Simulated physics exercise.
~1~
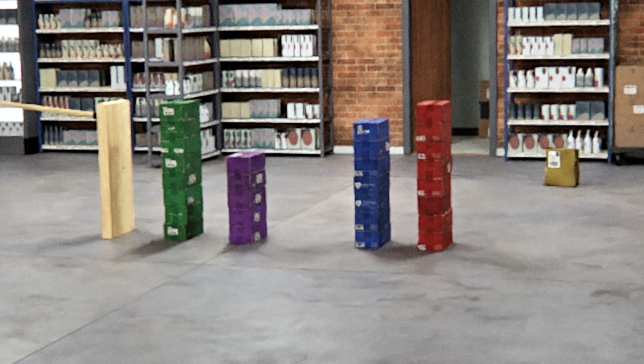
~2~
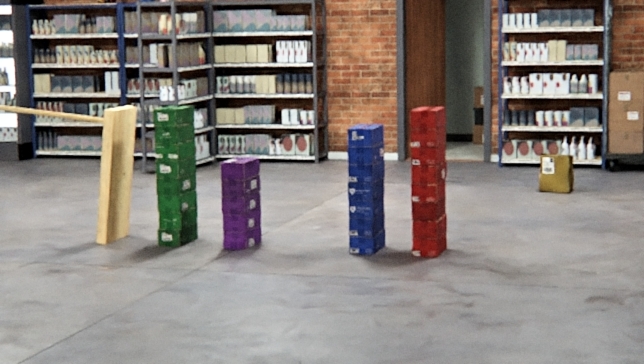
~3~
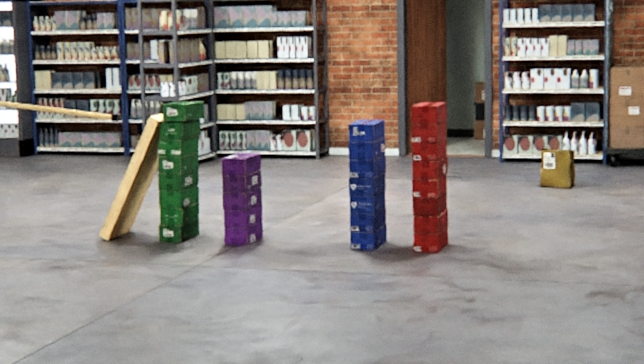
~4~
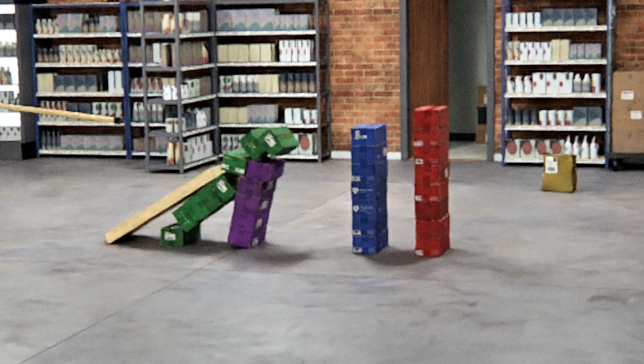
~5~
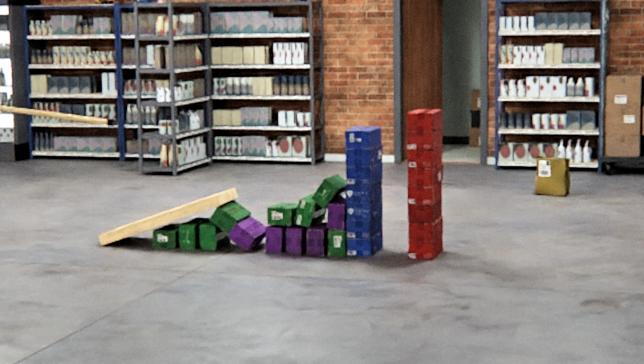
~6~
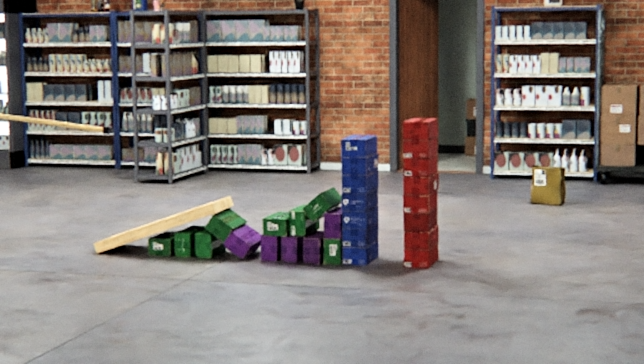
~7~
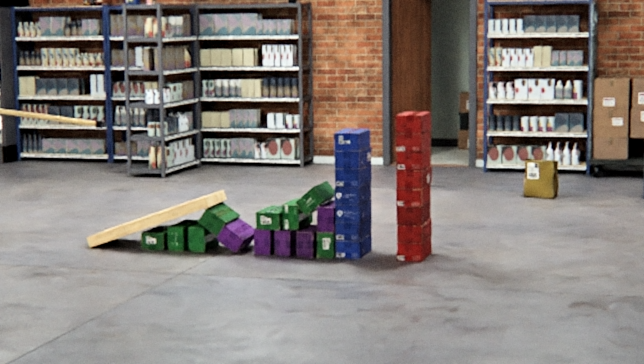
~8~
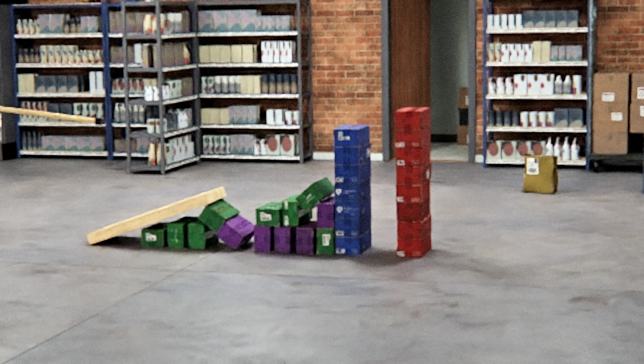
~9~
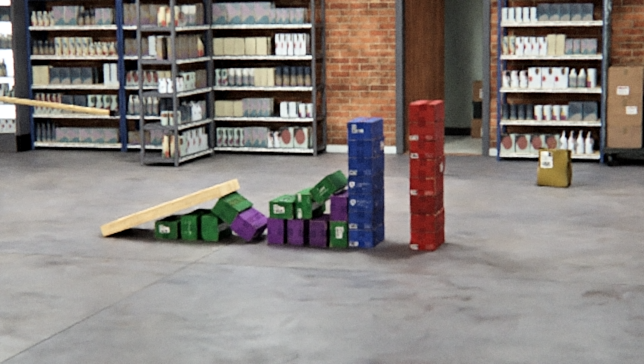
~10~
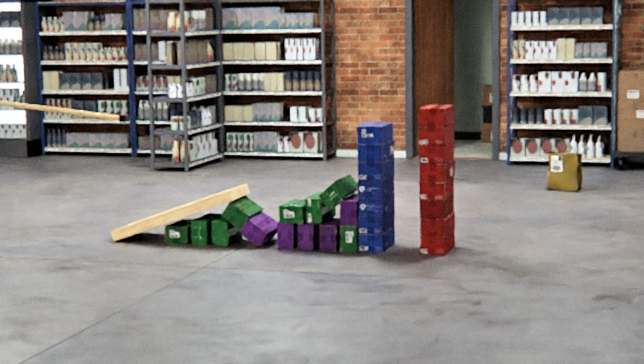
A wooden board tipped to the right into a stack of green boxes, which toppled onto the purple stack and brought it down too, the tumbled boxes coming to rest against the blue stack, which stayed standing beside the red one.
